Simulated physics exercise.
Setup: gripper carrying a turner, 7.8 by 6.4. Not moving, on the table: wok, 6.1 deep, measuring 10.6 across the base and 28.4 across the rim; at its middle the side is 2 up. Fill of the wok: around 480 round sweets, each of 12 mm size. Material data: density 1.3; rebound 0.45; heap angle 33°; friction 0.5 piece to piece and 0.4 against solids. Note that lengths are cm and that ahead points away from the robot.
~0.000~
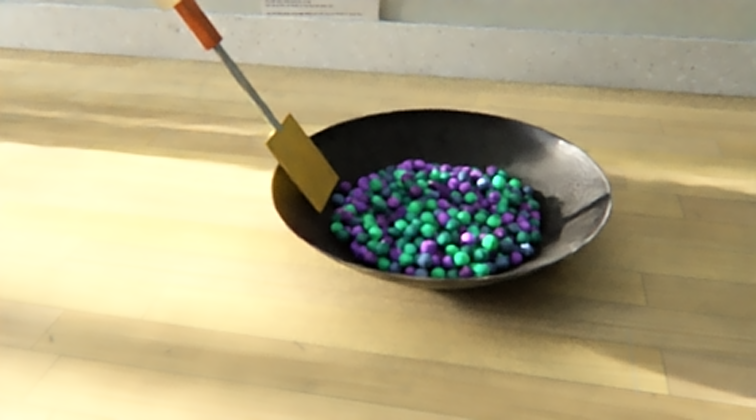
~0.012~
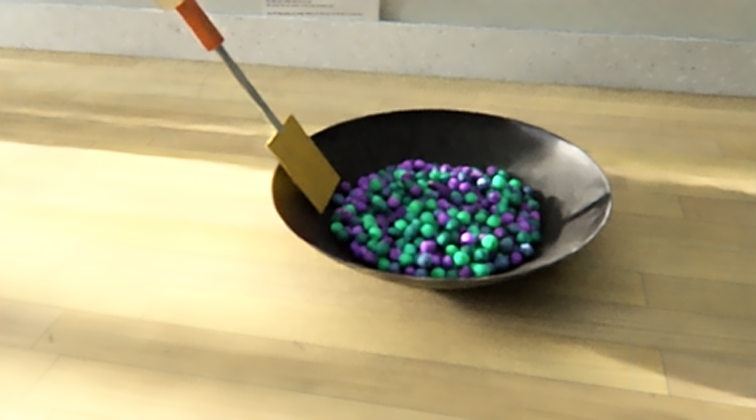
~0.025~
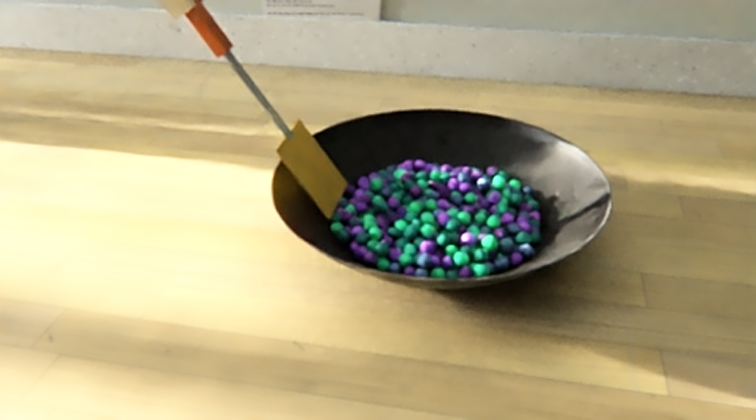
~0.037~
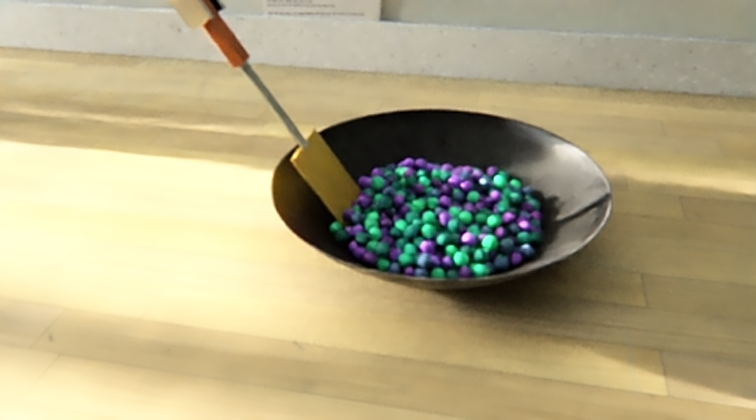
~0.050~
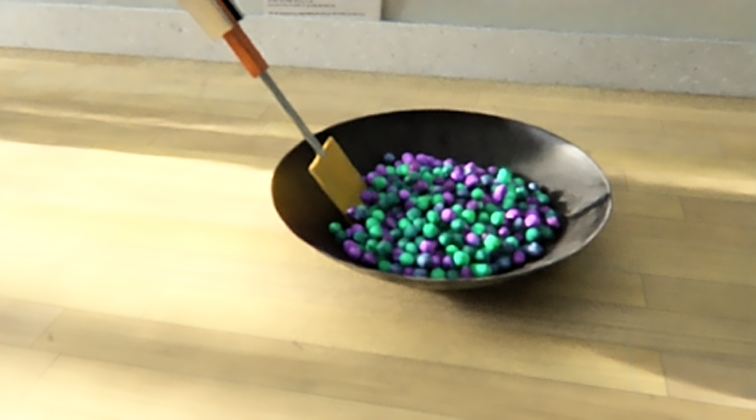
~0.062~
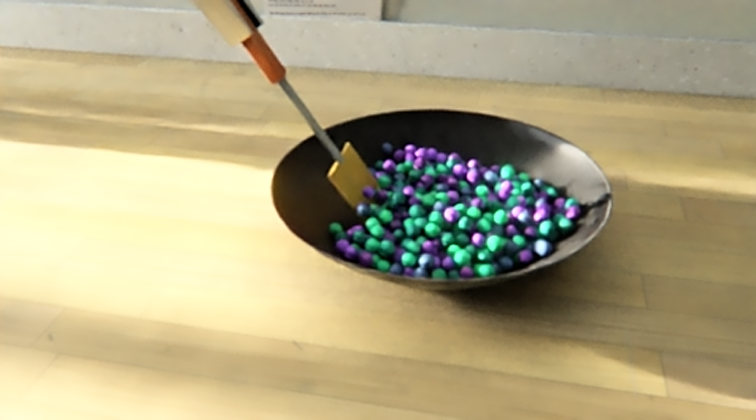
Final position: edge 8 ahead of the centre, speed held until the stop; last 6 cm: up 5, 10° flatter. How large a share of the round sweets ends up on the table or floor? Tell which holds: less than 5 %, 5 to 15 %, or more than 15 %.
What holds is more than 15 %.
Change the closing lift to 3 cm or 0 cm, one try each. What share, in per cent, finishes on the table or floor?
I'd say close to 35 percent for the first and close to 30 percent for the second.
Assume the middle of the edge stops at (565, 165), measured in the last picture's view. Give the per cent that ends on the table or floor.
Around 40 percent ends on the table or floor.
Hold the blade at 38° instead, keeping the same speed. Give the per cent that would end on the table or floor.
Somewhere around 20 per cent would end on the table or floor.
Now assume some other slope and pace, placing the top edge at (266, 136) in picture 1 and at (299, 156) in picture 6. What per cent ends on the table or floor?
15 per cent.
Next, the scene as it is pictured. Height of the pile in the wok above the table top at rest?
Roughly 5.5 centimetres.
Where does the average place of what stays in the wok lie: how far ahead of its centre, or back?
Roughly 3.5 cm ahead of the centre.
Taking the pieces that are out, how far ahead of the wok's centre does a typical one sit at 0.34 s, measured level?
Around 26 centimetres ahead.
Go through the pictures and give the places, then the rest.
Turner top edge at (278, 127), sloping 56°; upper third of the load around (433, 209), from x 335 to 535, top at y 165; 479 in the wok, in the first frame.
Turner top edge at (279, 128), sloping 56°; upper third of the load around (433, 209), from x 335 to 535, top at y 165, in the second frame.
Turner top edge at (287, 134), sloping 56°; upper third of the load around (433, 209), from x 335 to 535, top at y 165, in the third frame.
Turner top edge at (303, 144), sloping 56°; upper third of the load around (433, 208), from x 335 to 535, top at y 165, in the fourth frame.
Turner top edge at (321, 153), sloping 56°; upper third of the load around (438, 204), from x 335 to 555, top at y 160, in the fifth frame.
Turner top edge at (339, 159), sloping 56°; upper third of the load around (448, 203), from x 335 to 575, top at y 150; 479 in the wok, in the sixth frame.
By 0.09 s, sloping 56°, highest piece 8 above the table; 479 in the wok.
By 0.12 s, sloping 54°, highest piece 10 above the table; 473 in the wok, 6 on the blade or in flight.
By 0.34 s, sloping 46°, highest piece 17 above the table; 366 in the wok, 48 on the table or floor, 65 on the blade or in flight.
By 1.39 s, sloping 46°, highest piece 5 above the table; 366 in the wok, 113 on the table or floor.
Final count, 366 in the wok, 113 on the table or floor. That is 24 % on the table or floor.
